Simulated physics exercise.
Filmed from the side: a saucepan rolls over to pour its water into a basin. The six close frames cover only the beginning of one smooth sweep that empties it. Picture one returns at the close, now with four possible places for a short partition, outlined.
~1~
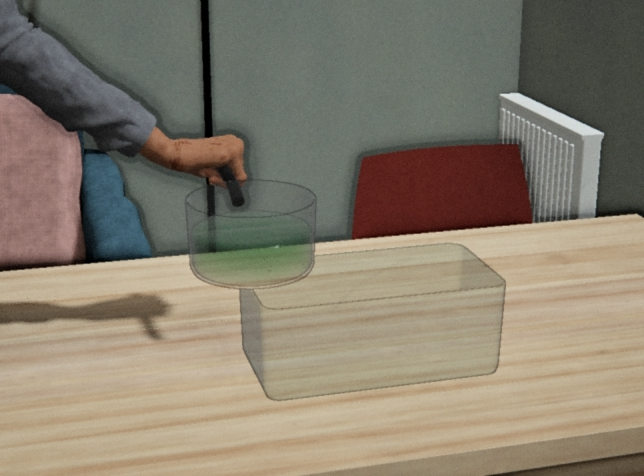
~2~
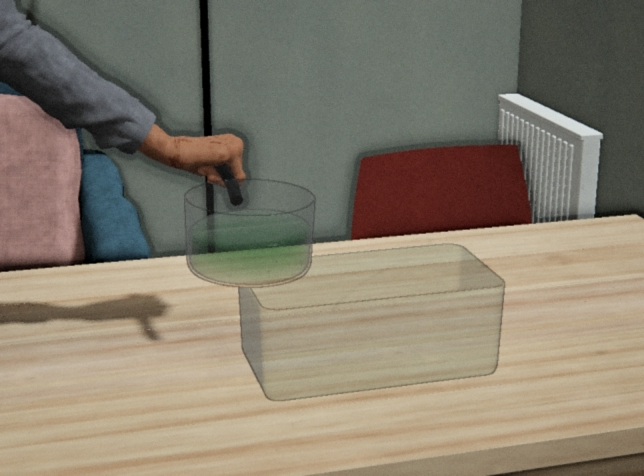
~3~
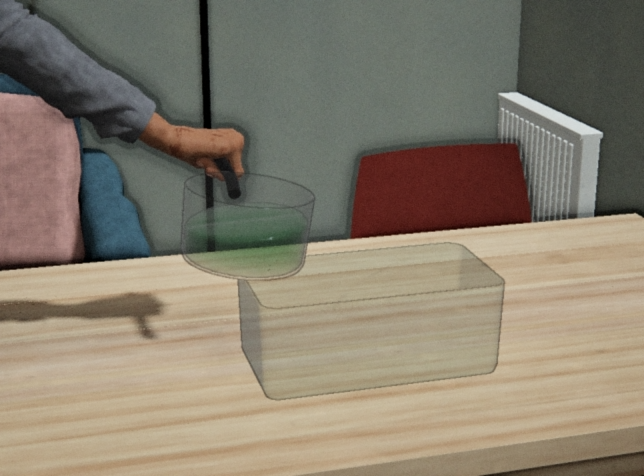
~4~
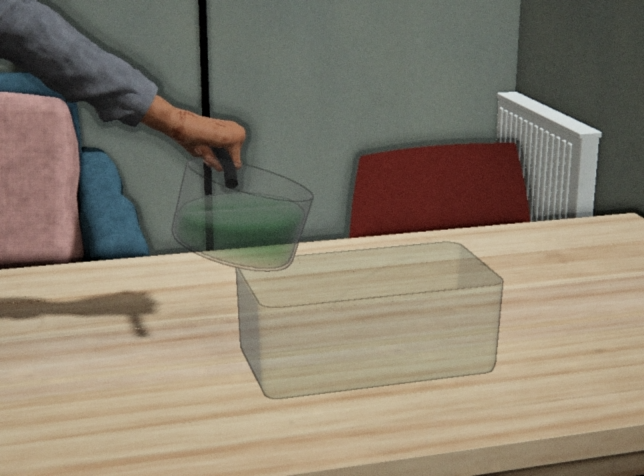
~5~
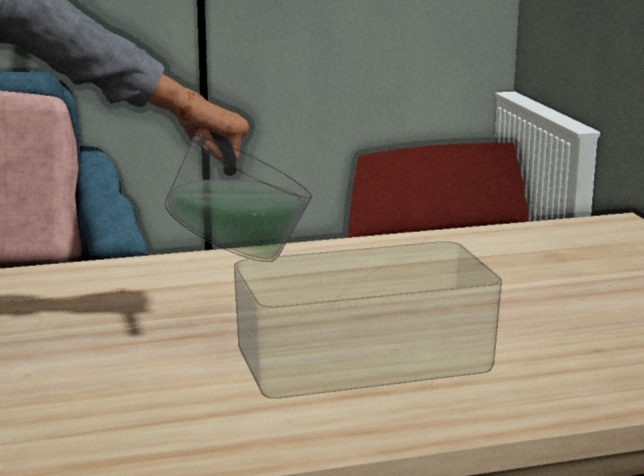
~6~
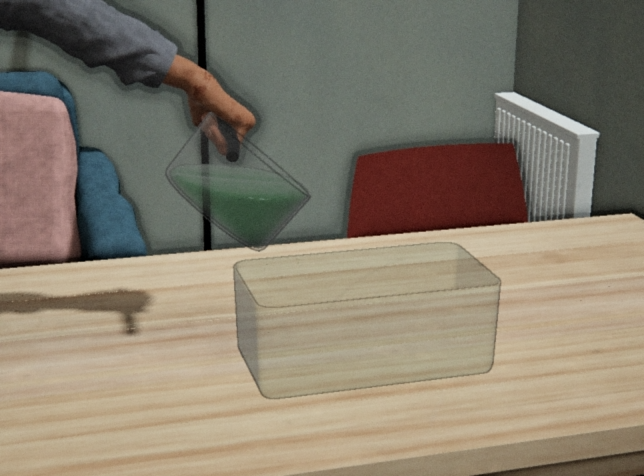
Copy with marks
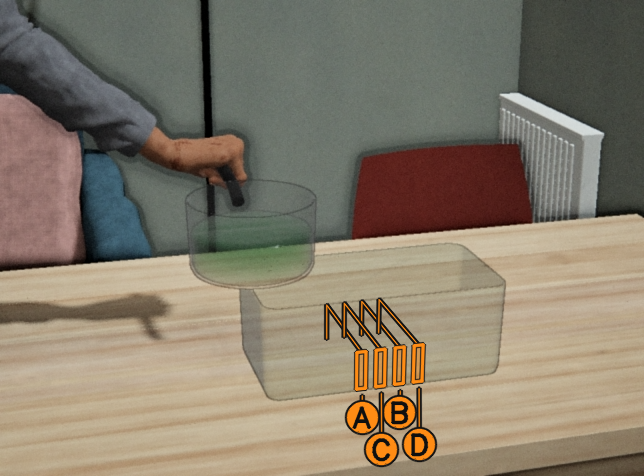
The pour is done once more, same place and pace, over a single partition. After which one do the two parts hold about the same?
Take D.
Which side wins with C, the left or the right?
More ends on the right.
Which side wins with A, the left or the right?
The right side.
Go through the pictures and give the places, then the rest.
The first picture shows upright, lip at (311, 192); basin from (264, 399) to (497, 370); nothing has left yet.
The second picture shows upright, lip at (311, 193); nothing has left yet.
The third picture shows tipped about 7°, lip at (310, 192); nothing has left yet.
The fourth picture shows tipped about 16°, lip at (309, 191); nothing has left yet.
The fifth picture shows tipped about 28°, lip at (308, 190); nothing has left yet.
The sixth picture shows tipped about 42°, lip at (307, 191); nothing has left yet.
In orange, A at (362, 395); B at (400, 390); C at (381, 393); D at (419, 388).
For place A, about 7 % ends left of the wall and 91 % right of it.
For place B, about 16 % ends left of the wall and 82 % right of it.
For place C, about 9 % ends left of the wall and 88 % right of it; 3 % is lost outside.
For place D, about 50 % ends left of the wall and 47 % right of it; 3 % is lost outside.
